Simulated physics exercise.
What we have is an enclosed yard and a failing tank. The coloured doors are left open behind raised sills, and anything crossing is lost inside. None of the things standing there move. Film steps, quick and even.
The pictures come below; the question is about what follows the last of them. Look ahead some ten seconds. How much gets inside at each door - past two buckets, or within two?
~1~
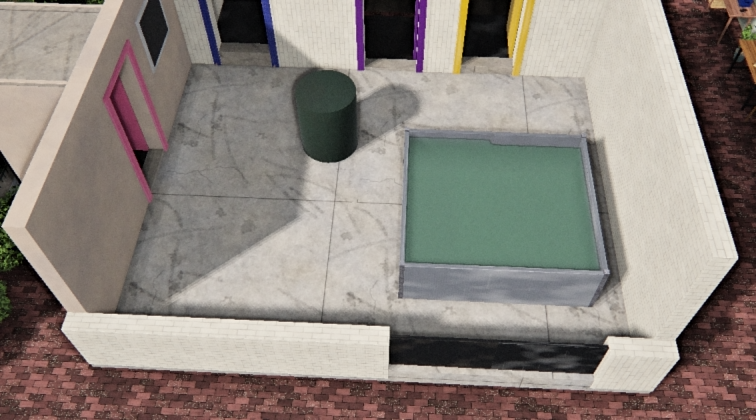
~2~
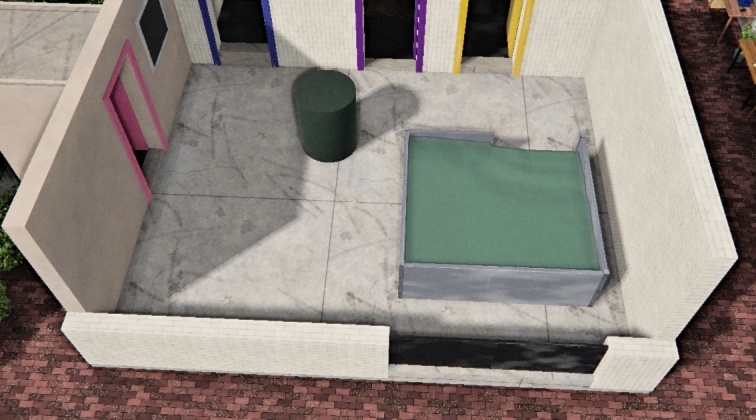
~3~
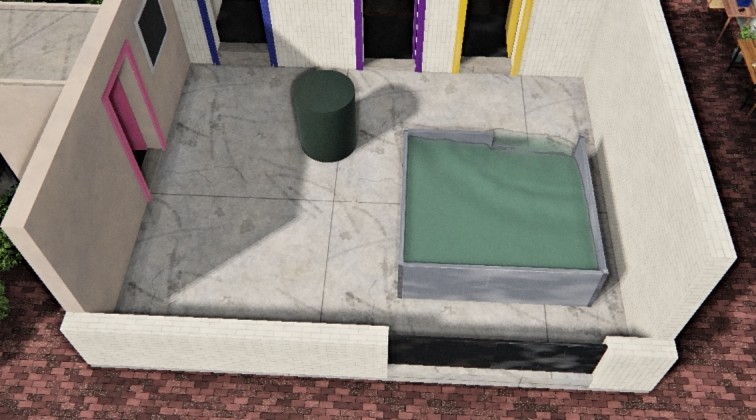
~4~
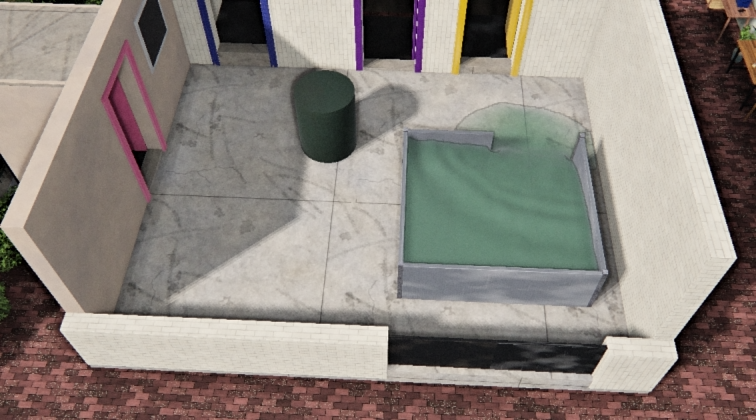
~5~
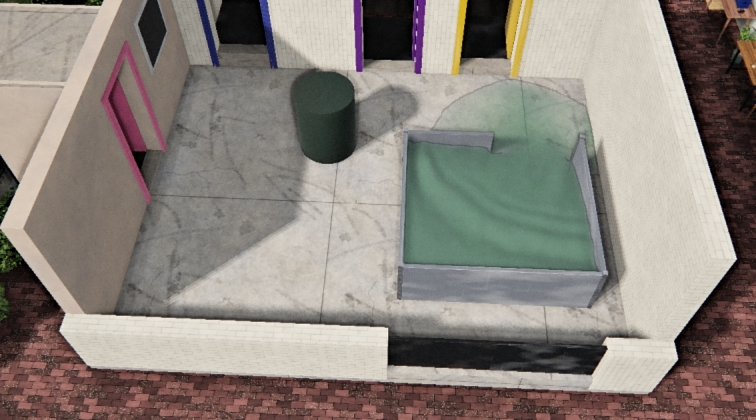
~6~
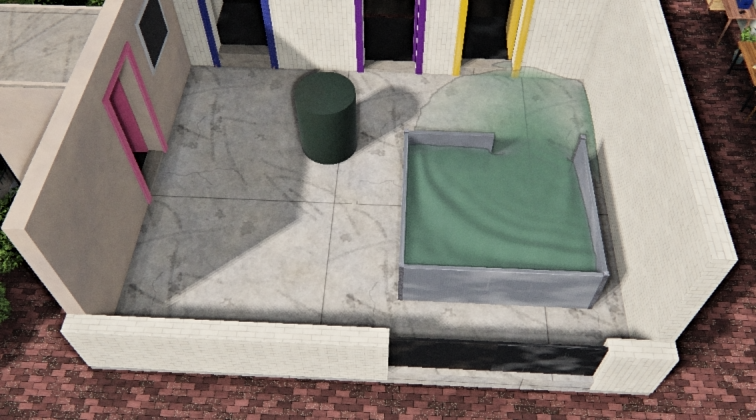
The pink door past two, the yellow door past two, the purple door past two, the blue door within two.
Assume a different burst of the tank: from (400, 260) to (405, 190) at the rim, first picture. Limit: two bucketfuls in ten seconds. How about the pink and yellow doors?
Taking them in order, the pink one beats the mark, then the yellow one misses the mark.
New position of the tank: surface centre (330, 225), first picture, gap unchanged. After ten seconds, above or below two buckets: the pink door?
As far as I can tell, pink stays within limits.
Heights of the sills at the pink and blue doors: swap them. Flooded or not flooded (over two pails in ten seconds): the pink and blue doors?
Then: Pink is under, blue lets more in.
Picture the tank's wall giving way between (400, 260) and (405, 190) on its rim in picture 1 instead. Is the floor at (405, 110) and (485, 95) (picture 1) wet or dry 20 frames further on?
In the order asked: Unwetted, then unwetted.
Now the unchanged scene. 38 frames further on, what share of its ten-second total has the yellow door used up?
Around 100 in a hundred.
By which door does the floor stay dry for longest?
That is the pink-painted one.
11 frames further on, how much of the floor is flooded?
Close to 25 %.
A moment on, water covers 20 % of the floor; the pink door not reached, the yellow door over two buckets in, the purple door wet at the sill, nothing in, the blue door not reached.
Next, water covers 25 % of the floor; the pink door not reached, the yellow door far over two buckets in, the purple door under two buckets in, the blue door not reached.
Then, water covers 50 % of the floor; the pink door not reached, the yellow door far over two buckets in, the purple door over two buckets in, the blue door wet at the sill, nothing in.
Later, water covers 95 % of the floor; the pink door under two buckets in, the yellow door far over two buckets in, the purple door over two buckets in, the blue door wet at the sill, nothing in.
In the end, water covers 100 % of the floor; the pink door over two buckets in, the yellow door far over two buckets in, the purple door far over two buckets in, the blue door wet at the sill, nothing in.
